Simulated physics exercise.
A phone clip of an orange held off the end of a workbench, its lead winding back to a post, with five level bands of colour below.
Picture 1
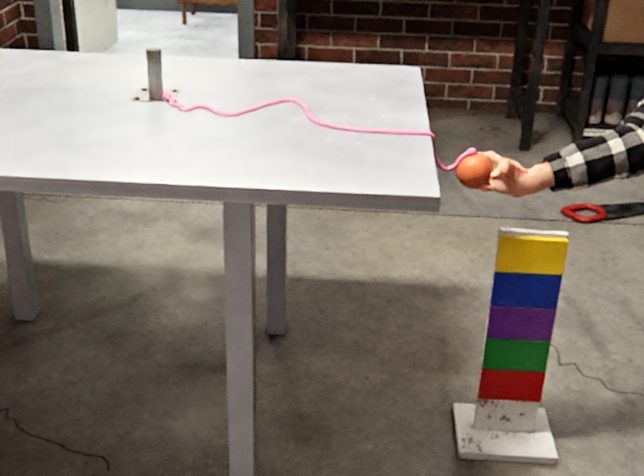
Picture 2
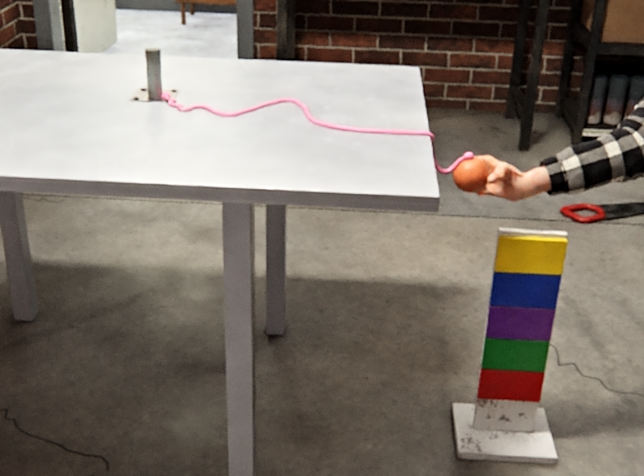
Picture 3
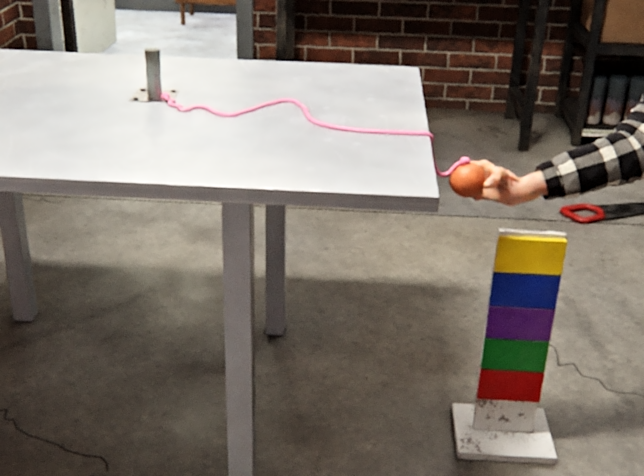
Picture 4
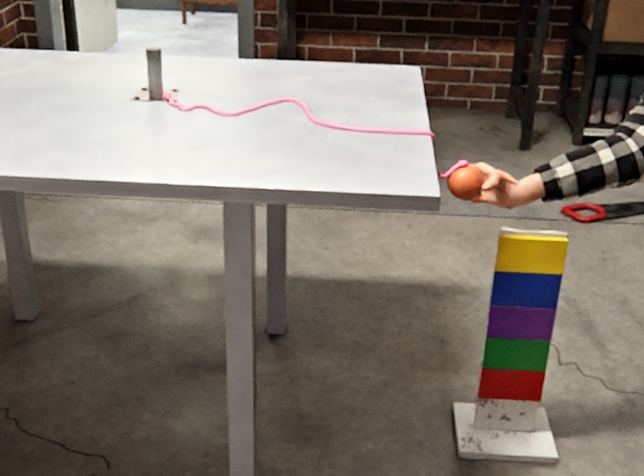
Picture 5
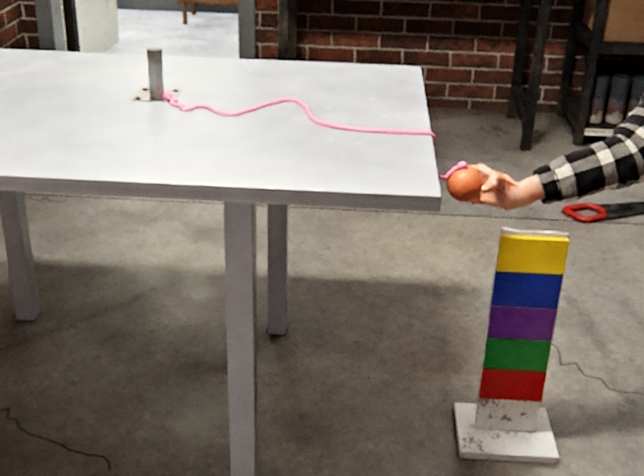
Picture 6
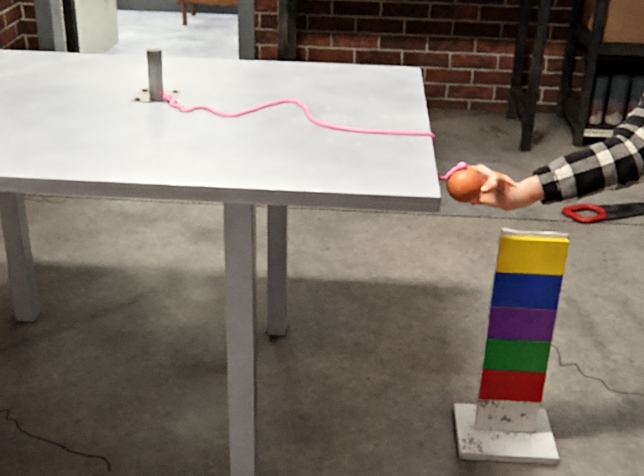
At the start, a hand in a checked sleeve holds an orange ball just off the right end of a pale table, with a pink cord winding back to a short post and a stand of five coloured bands below. The hand shifts slightly left and down toward the table edge, then stays almost still.
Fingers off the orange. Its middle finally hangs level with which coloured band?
With the purple band.
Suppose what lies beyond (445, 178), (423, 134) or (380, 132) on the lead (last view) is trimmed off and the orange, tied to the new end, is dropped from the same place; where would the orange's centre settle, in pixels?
I'd put it around (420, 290) for the first cut, (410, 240) for the second and (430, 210) for the third.
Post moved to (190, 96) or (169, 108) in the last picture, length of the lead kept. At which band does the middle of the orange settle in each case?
In turn, green and then green.
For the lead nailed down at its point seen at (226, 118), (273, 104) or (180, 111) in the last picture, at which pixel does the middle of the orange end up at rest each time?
It would sit near (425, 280) the first time, (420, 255) the second and (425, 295) the third.
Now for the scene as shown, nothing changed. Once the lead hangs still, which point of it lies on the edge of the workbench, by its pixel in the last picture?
It's the one at (316, 122).
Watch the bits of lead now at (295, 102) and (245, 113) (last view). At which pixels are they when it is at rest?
They finish close to (363, 115) and close to (298, 109).
Soon after, orange near (388, 286); level with purple.
After that, orange near (425, 313); level with purple.
In the end, orange near (417, 308); level with purple. Its centre hangs level with the purple band.
